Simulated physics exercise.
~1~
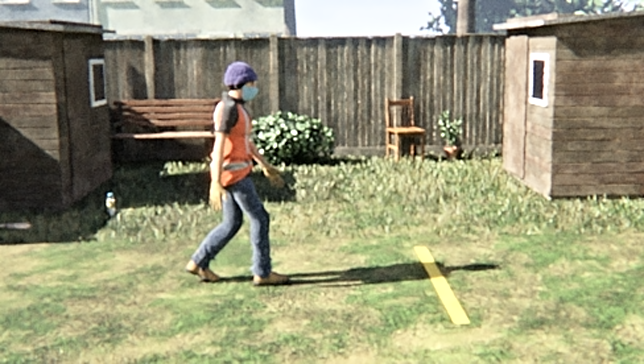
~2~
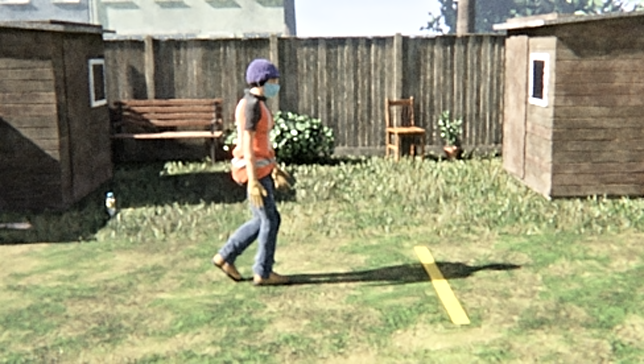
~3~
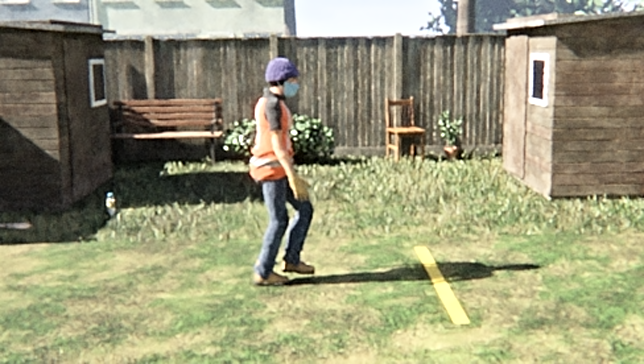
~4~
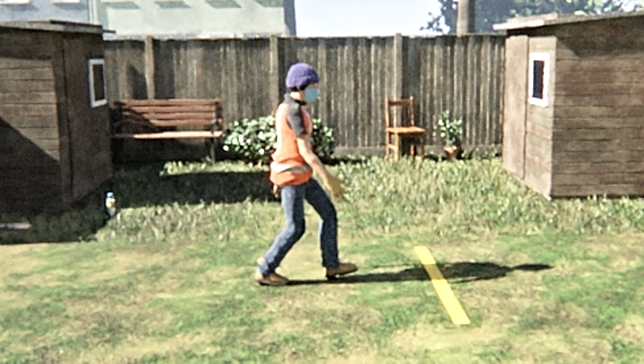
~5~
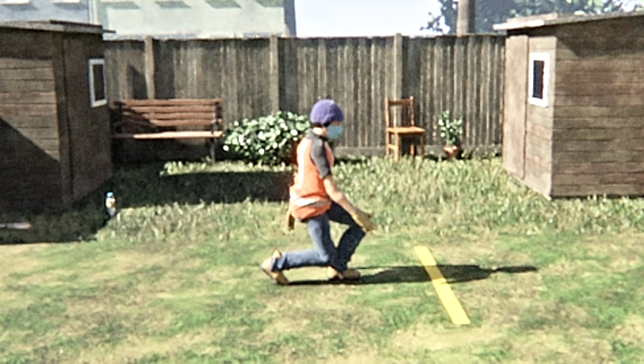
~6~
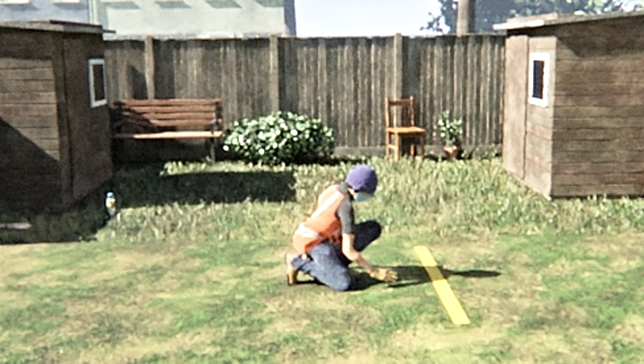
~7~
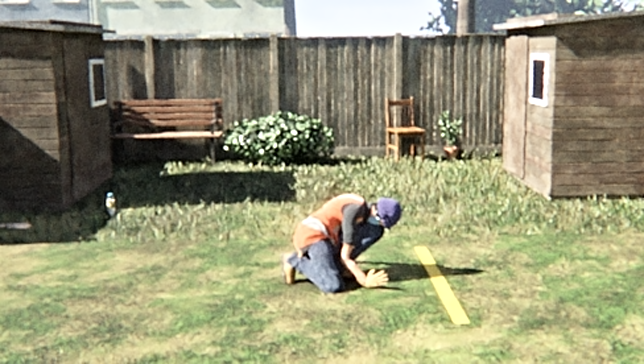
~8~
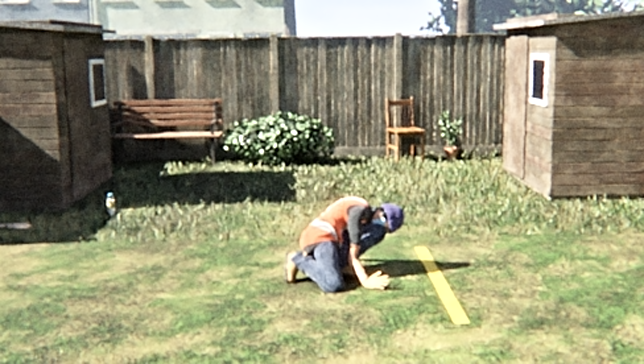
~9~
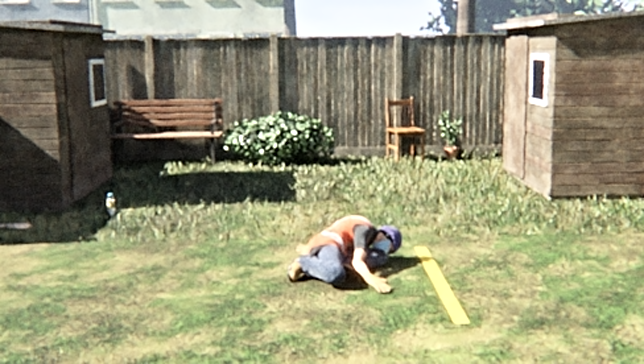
A sunny backyard is seen from the side by a still camera, with a wooden fence behind, dark sheds at left and right, and a brown bench, a leafy bush and a wooden chair along the back. A person in a purple cap, face mask, orange vest and jeans walks right across the grass towards a strip of yellow tape. Before reaching it, the person's knees bend and they sink to the ground. The torso folds forward as the gloved hands come down to the grass. The person ends crumpled low, head down, just short of the tape.
